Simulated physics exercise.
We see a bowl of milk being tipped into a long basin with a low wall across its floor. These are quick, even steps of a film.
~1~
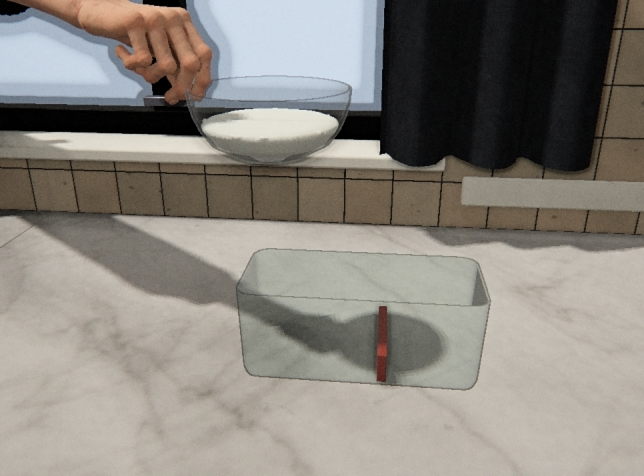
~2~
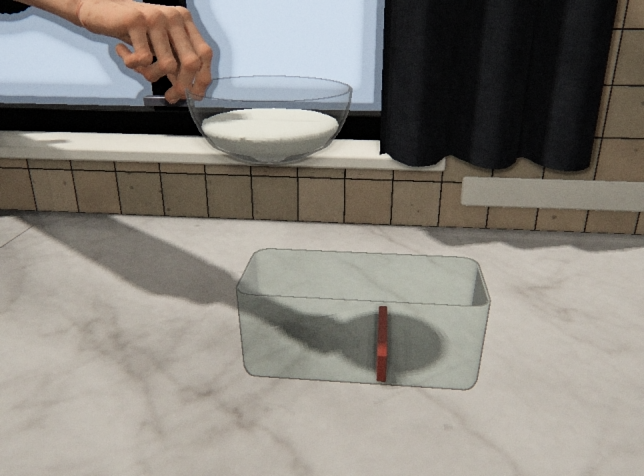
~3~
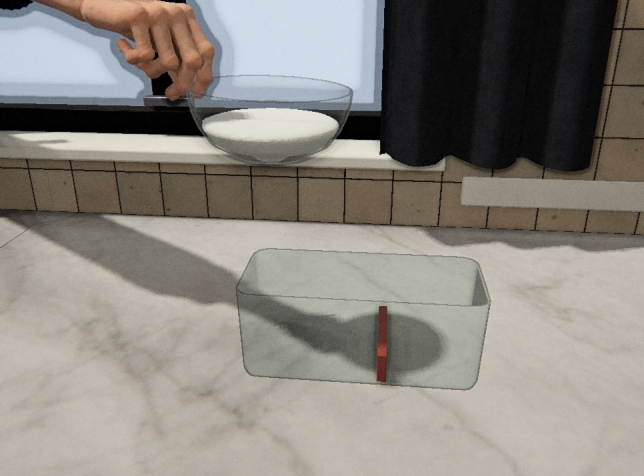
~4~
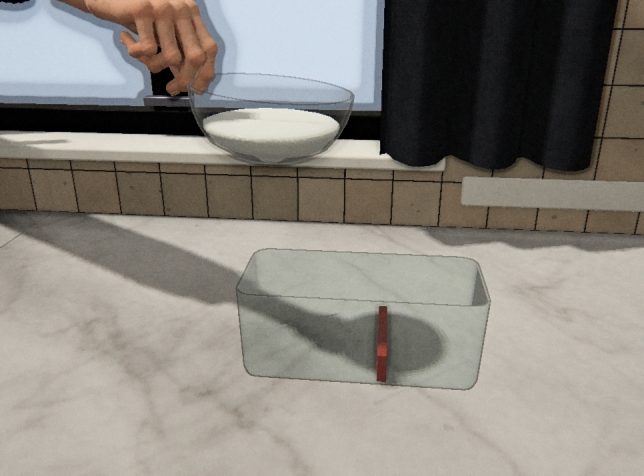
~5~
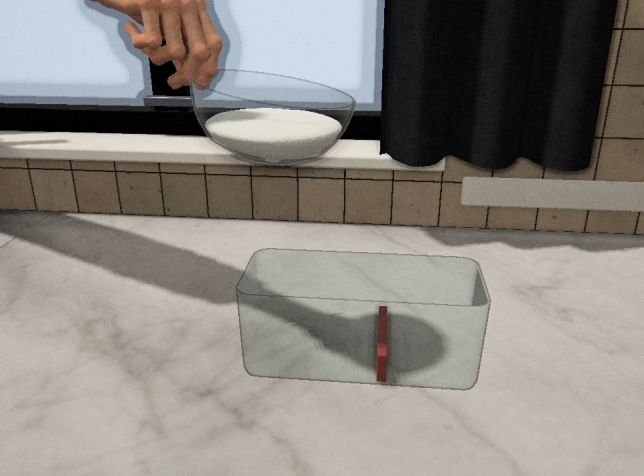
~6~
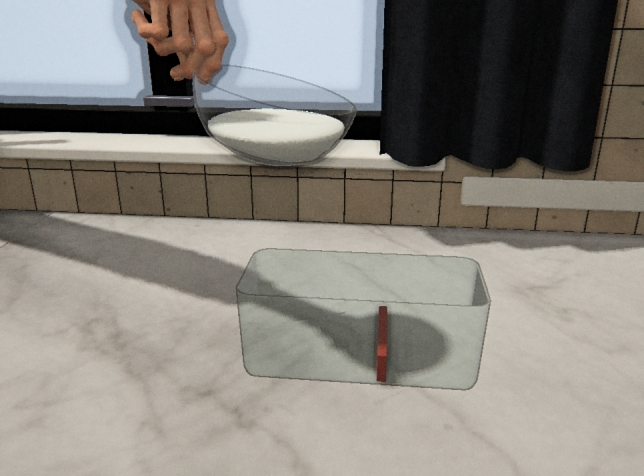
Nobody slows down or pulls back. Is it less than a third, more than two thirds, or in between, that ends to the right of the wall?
It comes to between a third and two thirds.
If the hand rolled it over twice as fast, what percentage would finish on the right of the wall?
Roughly 40 in a hundred.
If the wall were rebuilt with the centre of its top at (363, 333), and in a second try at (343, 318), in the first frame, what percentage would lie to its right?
Roughly 70 per cent, and 95 per cent.
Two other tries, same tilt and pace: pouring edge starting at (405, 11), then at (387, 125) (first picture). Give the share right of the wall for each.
Near 80 % and 85 %.
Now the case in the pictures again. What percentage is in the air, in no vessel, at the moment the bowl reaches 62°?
About 35 per cent.
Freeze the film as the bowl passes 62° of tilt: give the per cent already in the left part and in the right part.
Left: 0 %. Right: 5 %.
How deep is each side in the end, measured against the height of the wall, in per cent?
Some 30 per cent left and 60 right.
A moment on, the bowl is tipped part way and 60 per cent is still to pour, 2 is left of the wall and 5 right of it.
Next, the bowl is tipped on its side and 5 per cent is still to pour, 25 is left of the wall and 53 right of it.
Then the bowl is tipped on its side and 0 per cent is still to pour, 44 is left of the wall and 55 right of it.
Later the bowl is tipped on its side and 0 per cent is still to pour, 44 is left of the wall and 55 right of it.
At rest 44 per cent lies left of the wall, 55 right of it and 1 outside.
